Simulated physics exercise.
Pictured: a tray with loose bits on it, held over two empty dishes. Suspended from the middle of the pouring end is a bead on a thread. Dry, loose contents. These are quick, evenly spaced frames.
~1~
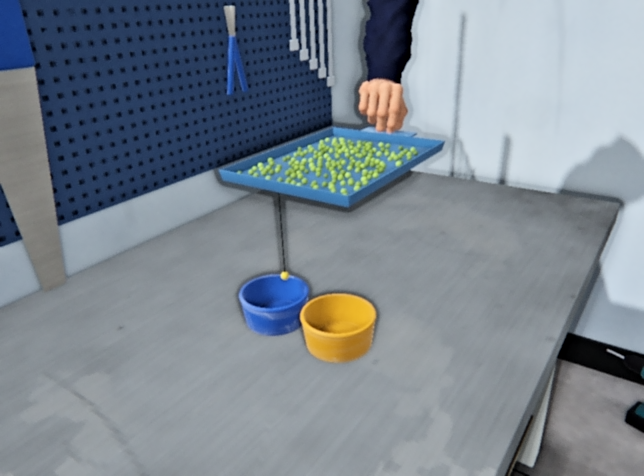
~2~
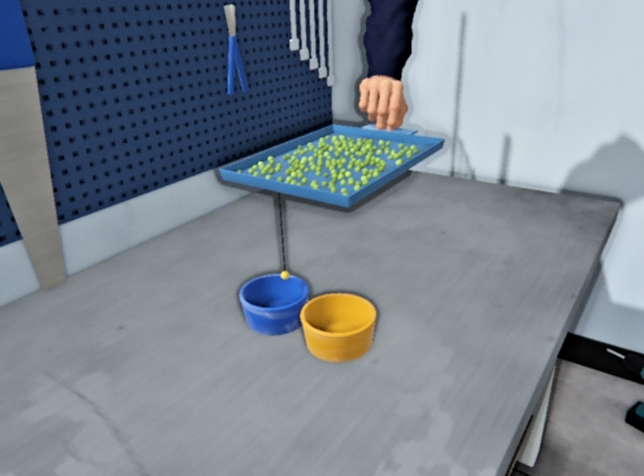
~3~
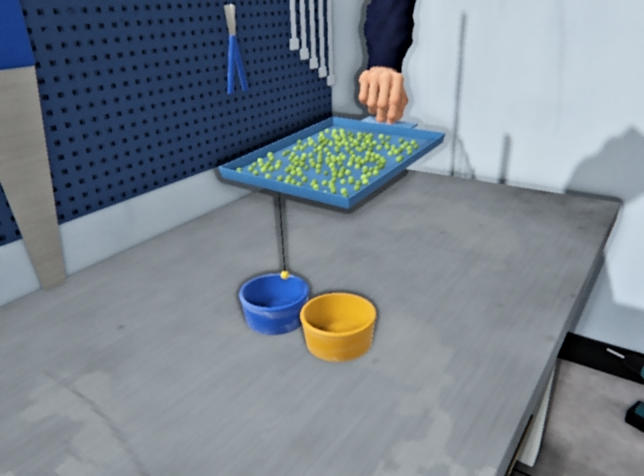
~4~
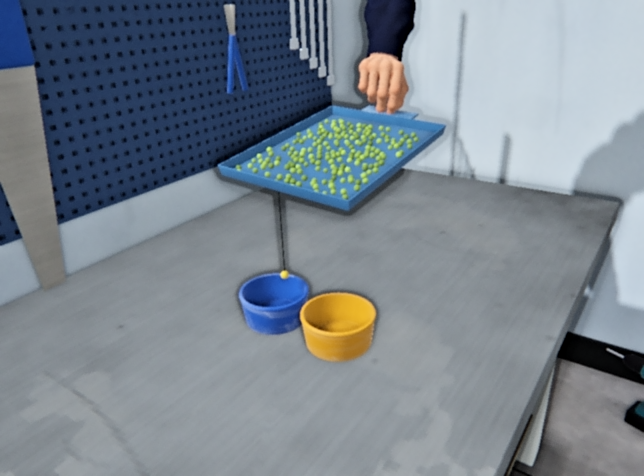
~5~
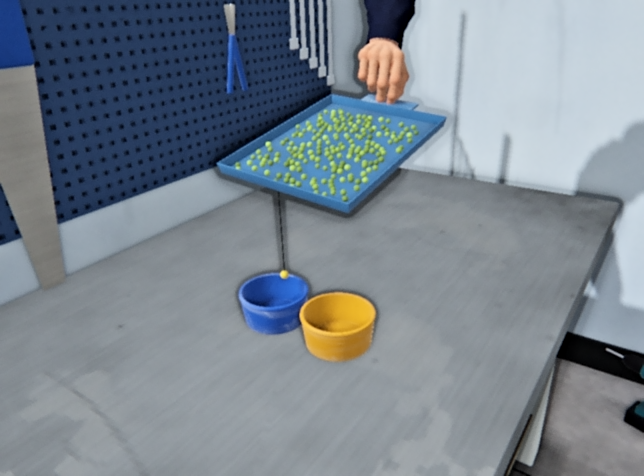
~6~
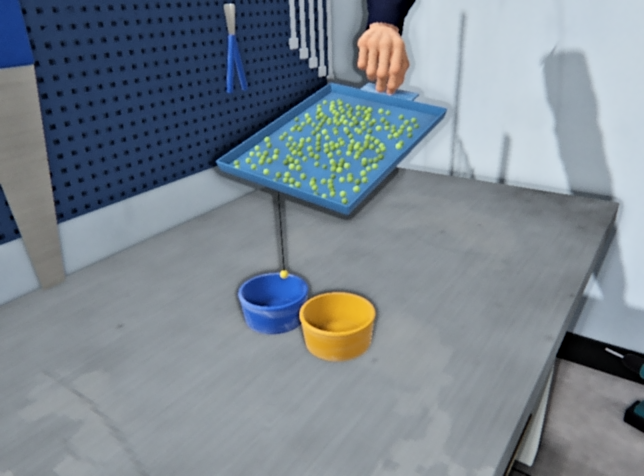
The clip opens with a hand holding a blue tray of loose green peas above an empty blue dish and an empty yellow-orange one, a bead hanging from its near end. The hand then steadily raises the far end, and the near end tips gently, its right corner lowest, while the peas stay on the tray.
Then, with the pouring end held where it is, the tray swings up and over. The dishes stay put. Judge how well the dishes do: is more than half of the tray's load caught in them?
The dishes will gather the main share.
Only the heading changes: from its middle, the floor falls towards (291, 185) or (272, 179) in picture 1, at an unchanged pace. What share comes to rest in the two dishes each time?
You'd see roughly 40 per cent the first time and 10 per cent the second.
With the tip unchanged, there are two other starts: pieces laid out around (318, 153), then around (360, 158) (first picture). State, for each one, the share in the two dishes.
About 70 % and 90 %.
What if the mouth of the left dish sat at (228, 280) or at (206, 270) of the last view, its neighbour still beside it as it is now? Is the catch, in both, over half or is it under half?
One: Less than half. Two: Below a half.
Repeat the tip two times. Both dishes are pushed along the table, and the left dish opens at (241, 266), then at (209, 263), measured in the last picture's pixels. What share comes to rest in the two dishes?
About 10 per cent, then about 0 per cent.
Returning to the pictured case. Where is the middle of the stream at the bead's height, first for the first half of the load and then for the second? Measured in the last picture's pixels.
Early half: (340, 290); late half: (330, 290).
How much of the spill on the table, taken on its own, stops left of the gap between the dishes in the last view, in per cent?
Estimate: About 40 per cent.
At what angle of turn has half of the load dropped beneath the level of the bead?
Around 105°, give or take.
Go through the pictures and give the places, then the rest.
In the first picture, corners of the pouring end at (222, 170) and (348, 195), level; middle of the load at (334, 163), dried peas; left dish at (253, 318); right dish at (318, 343); bead on its thread at (285, 276).
In the second picture, corners of the pouring end at (222, 169) and (348, 195), level; middle of the load at (334, 162).
In the third picture, corners of the pouring end at (222, 167) and (348, 197), tipped barely, lowest at the right corner; middle of the load at (334, 158).
In the fourth picture, corners of the pouring end at (221, 165) and (348, 199), tipped a little, lowest at the right corner; middle of the load at (333, 153).
In the fifth picture, corners of the pouring end at (220, 163) and (348, 202), tipped a little, lowest at the right corner; middle of the load at (333, 148).
In the sixth picture, corners of the pouring end at (219, 161) and (347, 205), tipped clearly, lowest at the right corner; middle of the load at (332, 144); left dish at (253, 316); right dish at (317, 342).
Soon, tray tipped steeply; nearly all on the tray; a stray few in the right dish; a small part in the air.
A while on, tray tipped right over; most on the tray; a small part in the right dish; a stray few in the left dish; a stray few outside both; a stray few in the air.
Towards the end, tray tipped past a quarter turn; most in the right dish; a small part in the left dish; about a quarter outside both.
Finally, tray tipped past a quarter turn; most in the right dish; a small part in the left dish; about a quarter outside both.
